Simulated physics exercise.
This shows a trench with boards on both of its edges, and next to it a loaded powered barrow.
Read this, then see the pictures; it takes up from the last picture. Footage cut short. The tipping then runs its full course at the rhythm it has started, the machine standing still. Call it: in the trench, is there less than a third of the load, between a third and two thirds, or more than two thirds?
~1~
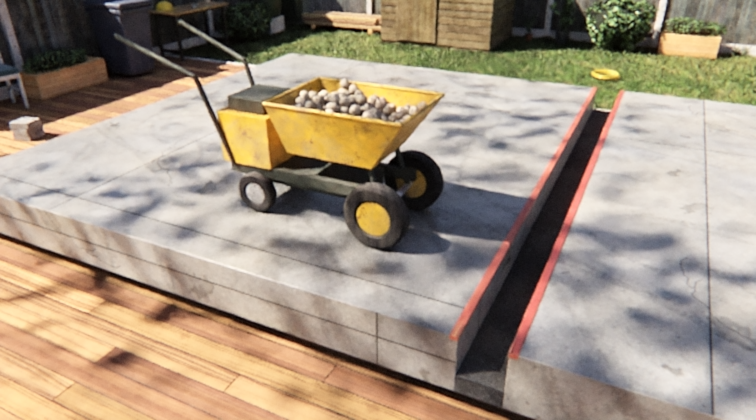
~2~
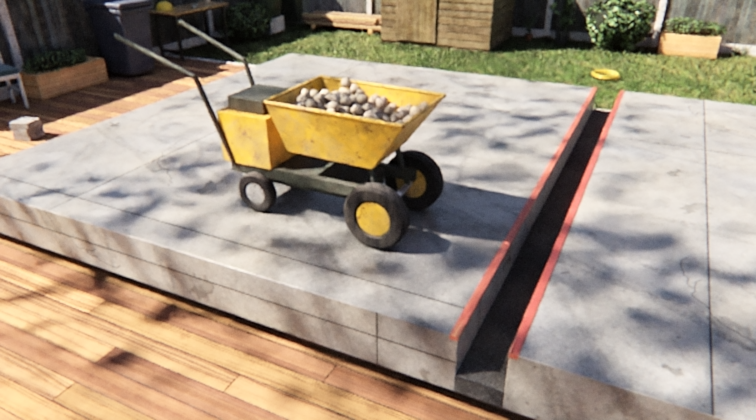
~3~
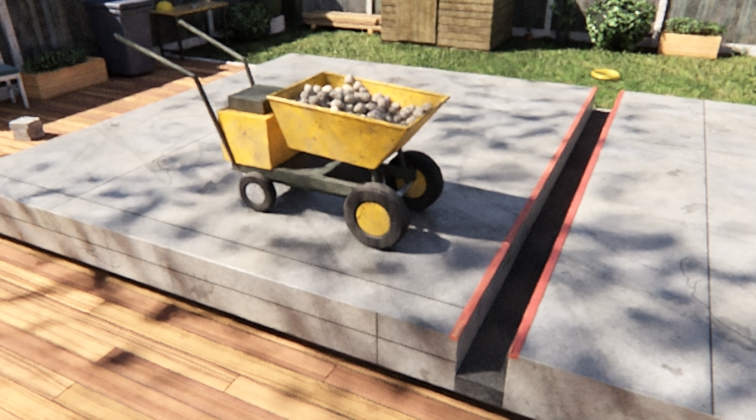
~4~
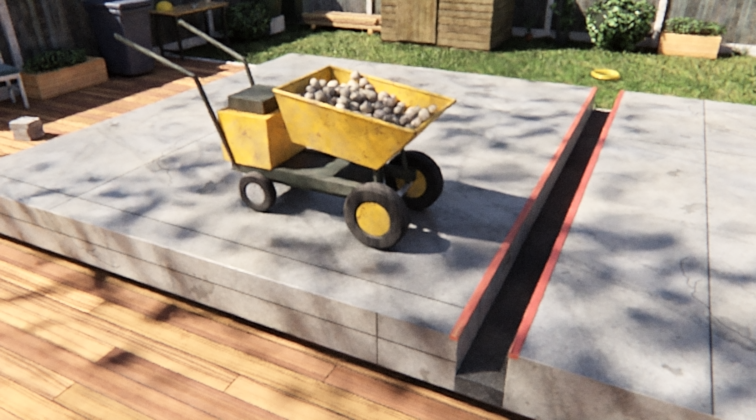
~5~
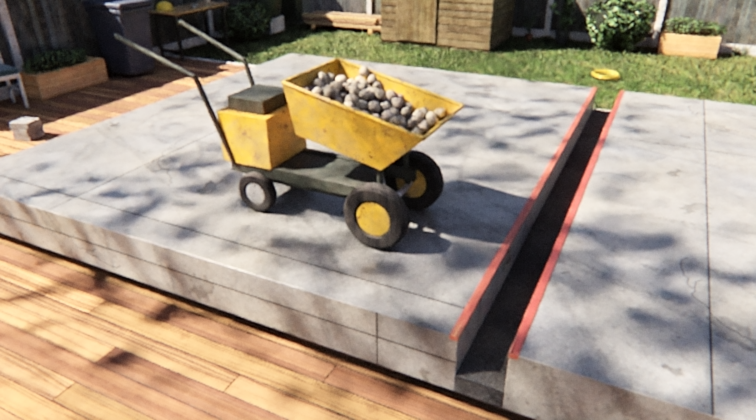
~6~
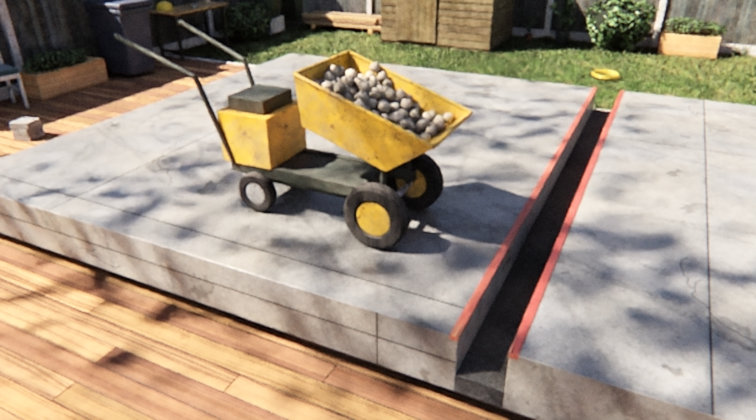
More than two thirds of the load is in the trench.
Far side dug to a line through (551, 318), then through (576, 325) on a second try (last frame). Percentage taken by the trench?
Roughly 100 % first, 100 % second.
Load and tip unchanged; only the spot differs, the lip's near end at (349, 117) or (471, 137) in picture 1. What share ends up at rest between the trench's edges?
The first gives close to 30 per cent and the second 10 per cent.
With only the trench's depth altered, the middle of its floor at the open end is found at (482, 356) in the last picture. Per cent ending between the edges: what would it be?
Estimated share: Approx. 50 per cent.
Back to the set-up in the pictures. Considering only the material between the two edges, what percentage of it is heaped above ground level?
Roughly 15 %.
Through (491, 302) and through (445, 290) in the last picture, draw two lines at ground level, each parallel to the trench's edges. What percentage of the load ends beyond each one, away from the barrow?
Around 70 percent for the first and 100 percent for the second.
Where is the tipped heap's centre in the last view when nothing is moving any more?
At about (524, 267), give or take.
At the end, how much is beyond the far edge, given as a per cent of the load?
10 %.
Soon, skip tipped steeply; all in the skip.
A while on, skip tipped steeply; most in the skip; a stray few short of the trench; a small part in or heaped over the trench; a small part falling.
Towards the end, skip tipped right over; about a quarter in the skip; a small part short of the trench; about two thirds in or heaped over the trench; a small part beyond it.
Finally, skip tipped right over; a stray few in the skip; a small part short of the trench; most in or heaped over the trench; a small part beyond it.
